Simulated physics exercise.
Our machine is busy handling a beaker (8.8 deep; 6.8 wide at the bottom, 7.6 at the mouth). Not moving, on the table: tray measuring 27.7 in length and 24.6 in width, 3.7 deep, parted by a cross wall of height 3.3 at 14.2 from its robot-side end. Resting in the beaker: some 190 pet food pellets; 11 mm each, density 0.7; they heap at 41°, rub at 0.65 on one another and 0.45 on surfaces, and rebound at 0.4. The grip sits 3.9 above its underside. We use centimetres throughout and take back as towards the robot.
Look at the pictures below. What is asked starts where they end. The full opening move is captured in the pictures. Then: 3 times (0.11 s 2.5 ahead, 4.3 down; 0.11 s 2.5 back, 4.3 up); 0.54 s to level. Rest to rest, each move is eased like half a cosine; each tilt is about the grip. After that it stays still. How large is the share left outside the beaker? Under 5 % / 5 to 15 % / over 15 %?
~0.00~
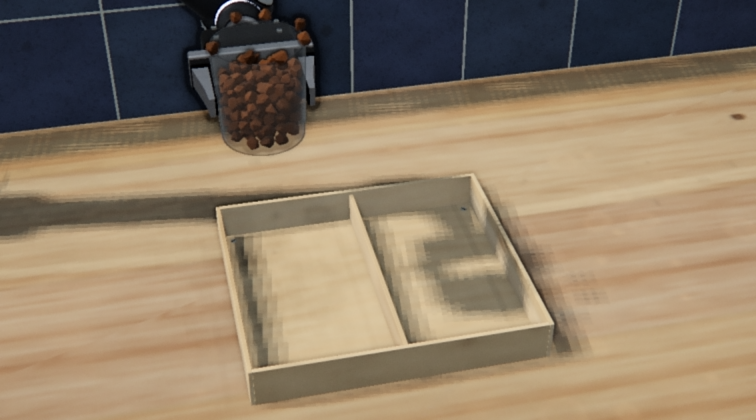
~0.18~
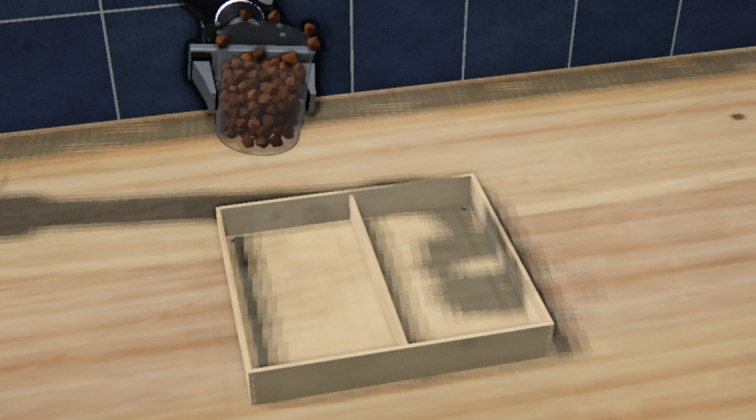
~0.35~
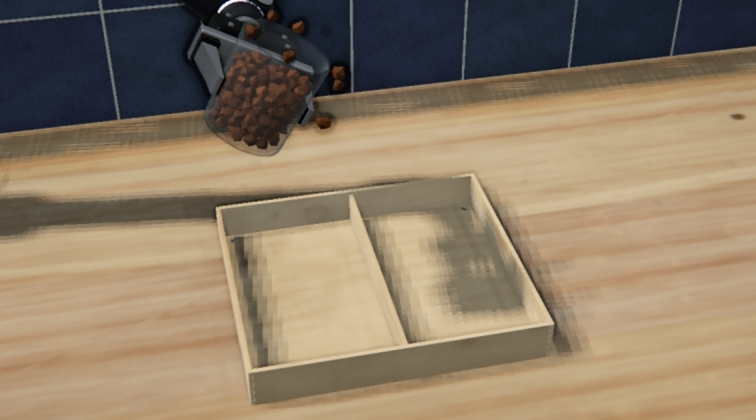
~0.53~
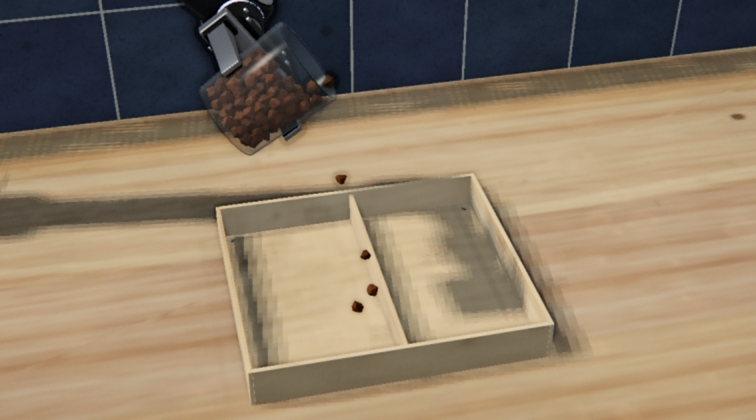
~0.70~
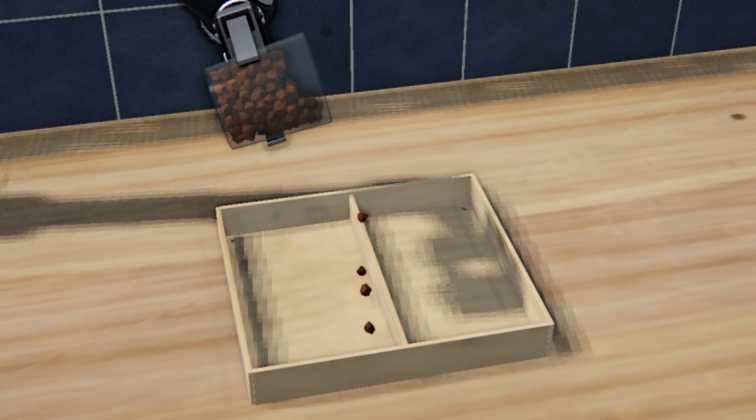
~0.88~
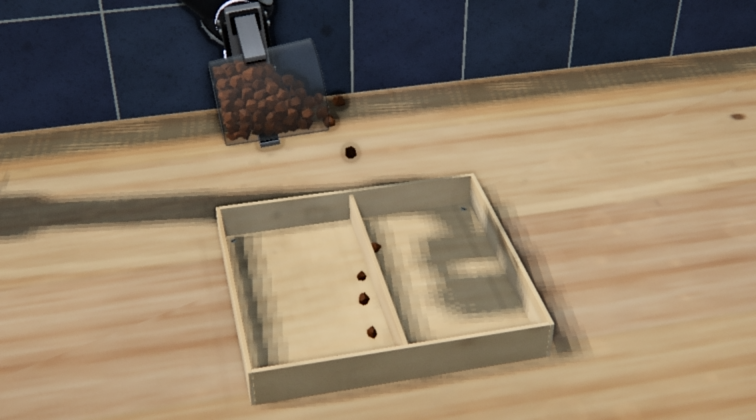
Over 15 %.
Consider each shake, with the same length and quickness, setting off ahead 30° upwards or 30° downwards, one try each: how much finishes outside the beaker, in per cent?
You'd get some 100 per cent with the first setting and some 65 per cent with the second.
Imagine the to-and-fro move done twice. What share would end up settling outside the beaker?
Approx. 25 per cent.
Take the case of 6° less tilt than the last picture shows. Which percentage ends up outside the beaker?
I'd put it at around 25 per cent.
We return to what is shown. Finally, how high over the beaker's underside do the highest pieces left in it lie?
Top of the fill: Near 7.5 cm.
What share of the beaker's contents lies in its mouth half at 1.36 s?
Around 35 per cent of it.
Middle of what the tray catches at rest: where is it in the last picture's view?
It sits close to (412, 282).
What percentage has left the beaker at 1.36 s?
Roughly 20 percent is out.
By 1.36 s, tilted 85° forward, highest piece 26 above the table; 149 in the beaker, 17 in the far-side part, 8 in the robot-side part, 14 in flight or on a rim.
By 1.84 s, tilted 35° forward, highest piece 27 above the table; 121 in the beaker, 44 in the far-side part, 21 in the robot-side part, 2 on the table or floor.
By 2.28 s, level, highest piece 28 above the table; 121 in the beaker, 45 in the far-side part, 20 in the robot-side part, 2 on the table or floor.
By 3.33 s, level, highest piece 28 above the table; 121 in the beaker, 45 in the far-side part, 20 in the robot-side part, 2 on the table or floor.
Final count, 121 in the beaker, 45 in the far-side part, 20 in the robot-side part, 2 on the table or floor. That is 36 % outside the beaker.
